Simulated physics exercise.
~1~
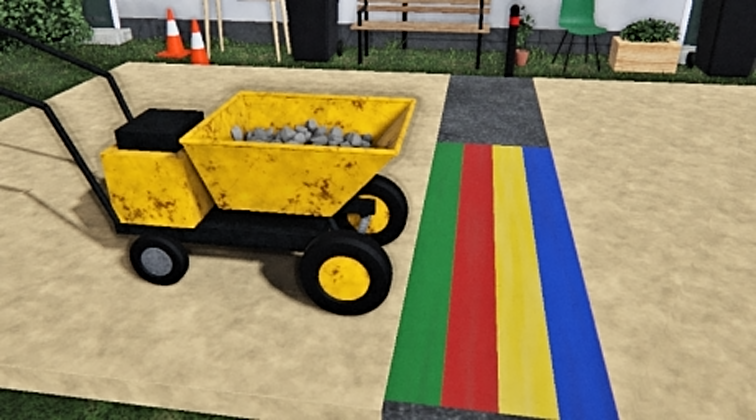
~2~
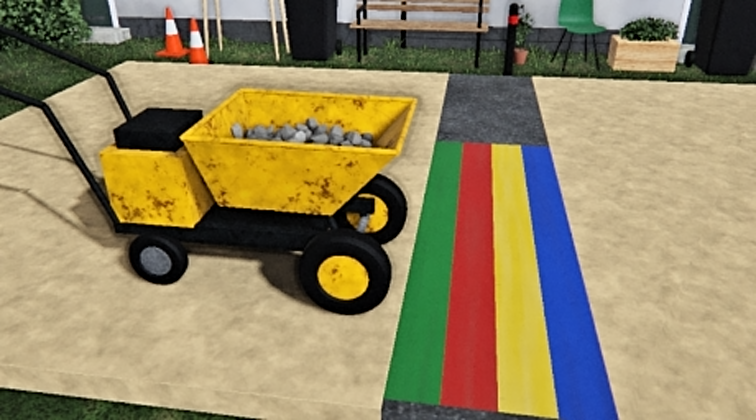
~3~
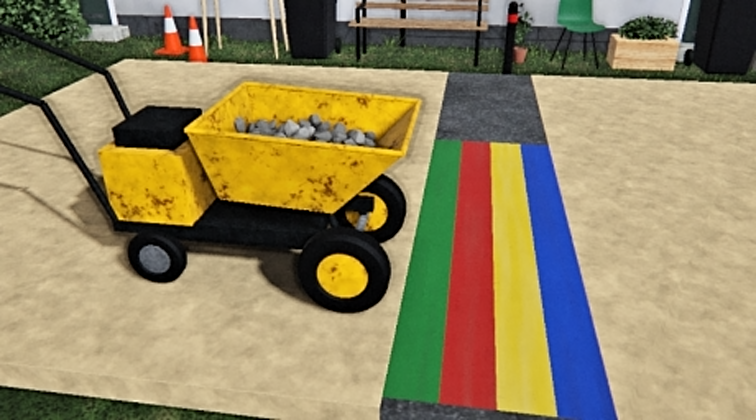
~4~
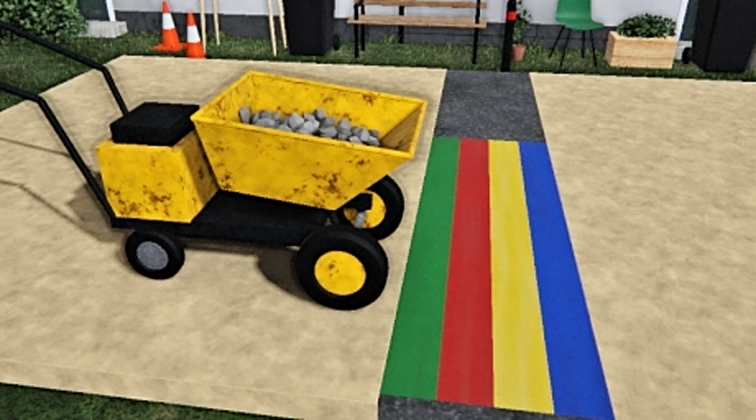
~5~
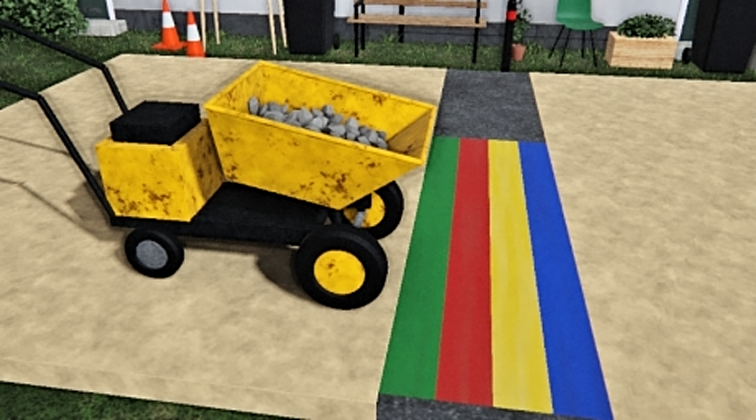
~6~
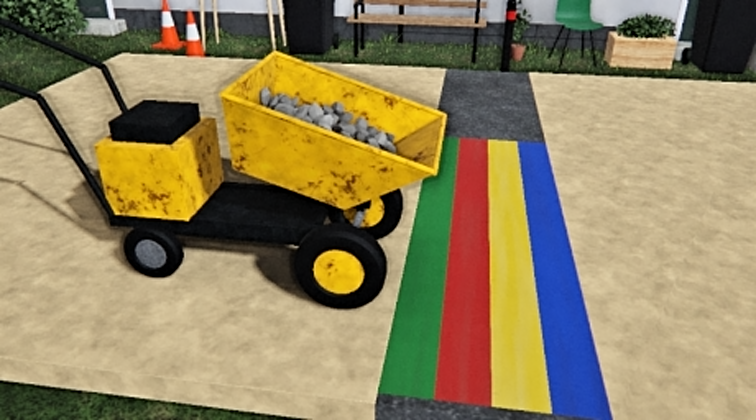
The yellow skip of a motor barrow, loaded with grey broken stones, sits level beside a pad striped green, red, yellow and blue. It begins to tip forward slightly, then its back end rises further and its front lip moves right and down, over the edge of the green strip.
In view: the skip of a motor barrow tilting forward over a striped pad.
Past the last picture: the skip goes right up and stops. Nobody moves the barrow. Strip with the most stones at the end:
Yellow strip.
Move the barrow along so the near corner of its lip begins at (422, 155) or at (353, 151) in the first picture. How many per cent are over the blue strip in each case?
About 40 %, then 20 %.
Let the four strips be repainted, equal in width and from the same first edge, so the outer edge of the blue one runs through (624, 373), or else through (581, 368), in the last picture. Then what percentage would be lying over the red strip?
About 10 %, then 0 %.
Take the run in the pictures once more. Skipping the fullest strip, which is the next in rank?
The second place goes to blue.
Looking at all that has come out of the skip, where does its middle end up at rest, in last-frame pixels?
Once it all stops, the middle lies near (536, 281).
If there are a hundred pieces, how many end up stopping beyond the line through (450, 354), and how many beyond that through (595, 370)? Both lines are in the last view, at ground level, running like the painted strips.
Result, first then second: 90 %, 20 %.
Just after the last frame, skip tipped steeply; every one in the skip.
A moment on, skip tipped steeply; the larger part in the skip; just a few over the red strip; about a tenth over the yellow strip.
Further on, skip tipped right over; about a tenth in the skip; just a few over the red strip; roughly a third over the yellow strip; roughly a third over the blue strip; about a tenth off the paint.
When it is over, skip tipped right over; about a tenth in the skip; not one over the green strip; just a few over the red strip; roughly a third over the yellow strip; roughly a third over the blue strip; about a tenth off the paint.
